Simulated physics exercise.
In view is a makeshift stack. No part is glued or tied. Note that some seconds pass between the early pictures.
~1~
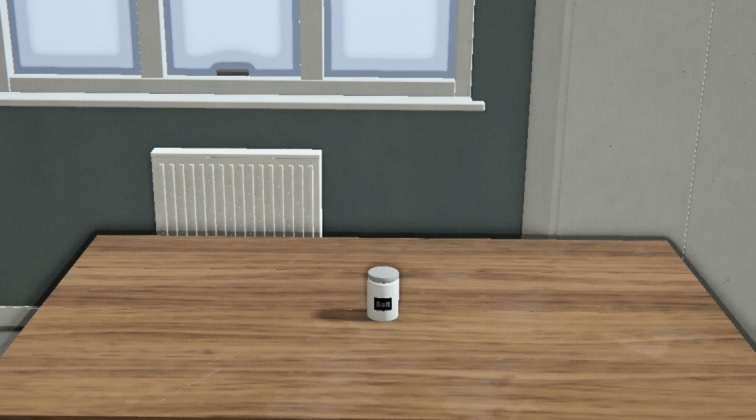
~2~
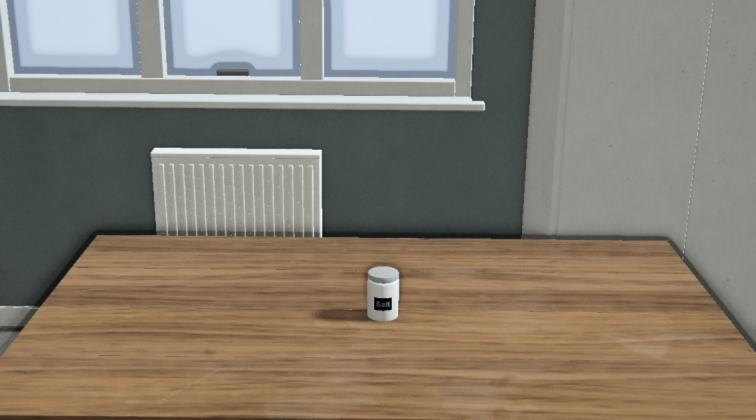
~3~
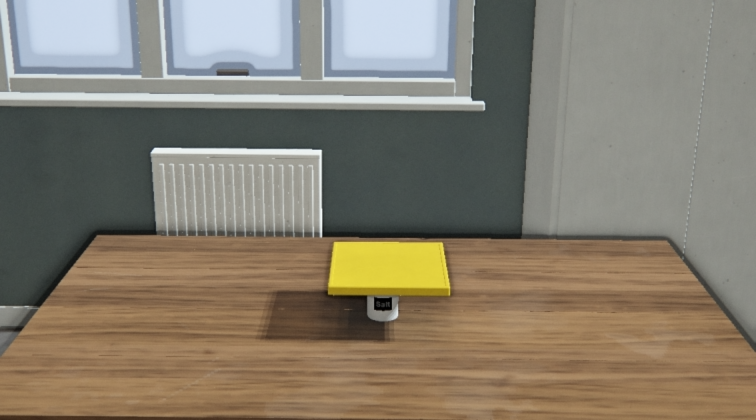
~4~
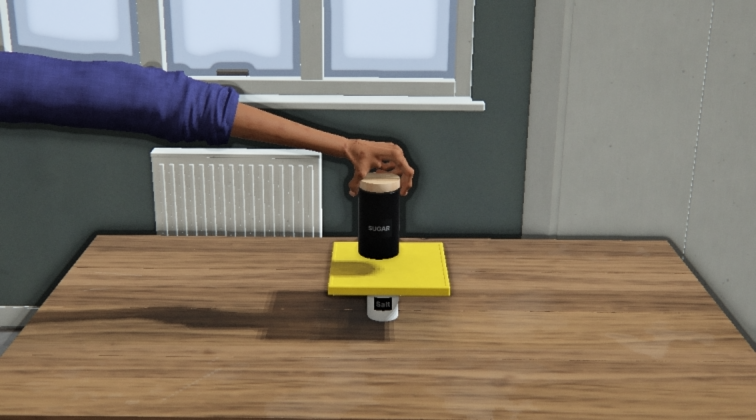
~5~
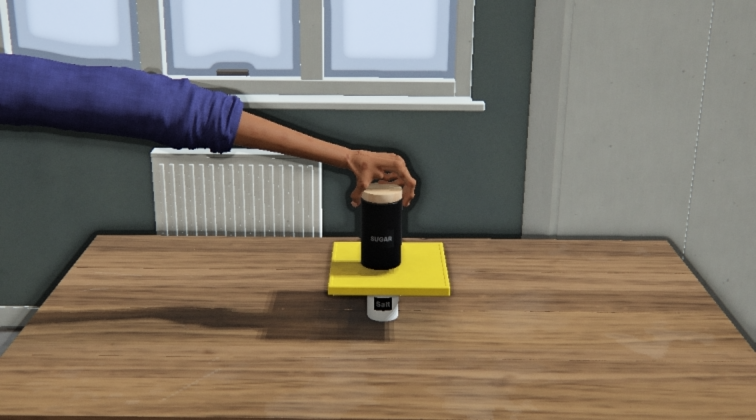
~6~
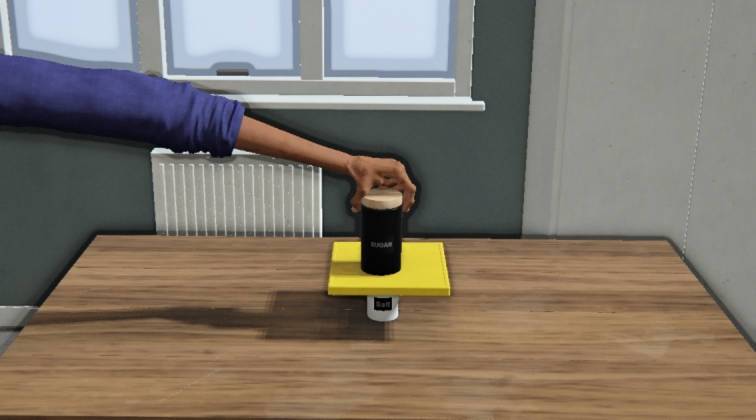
A hand reached in from the left and lowered a black jar onto a yellow lid, which had appeared on top of a small white jar on the wooden table, and kept holding it.
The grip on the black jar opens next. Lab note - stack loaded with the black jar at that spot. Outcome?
Outcome: Stable.
Then, 0.30 s past the last view, nothing moves.
Then, 0.70 s past the last view, black jar resting near (381, 232).
Finally, all 3 still in place. Final places as the last picture's camera would see them, black jar near (381, 232). The stack holds.
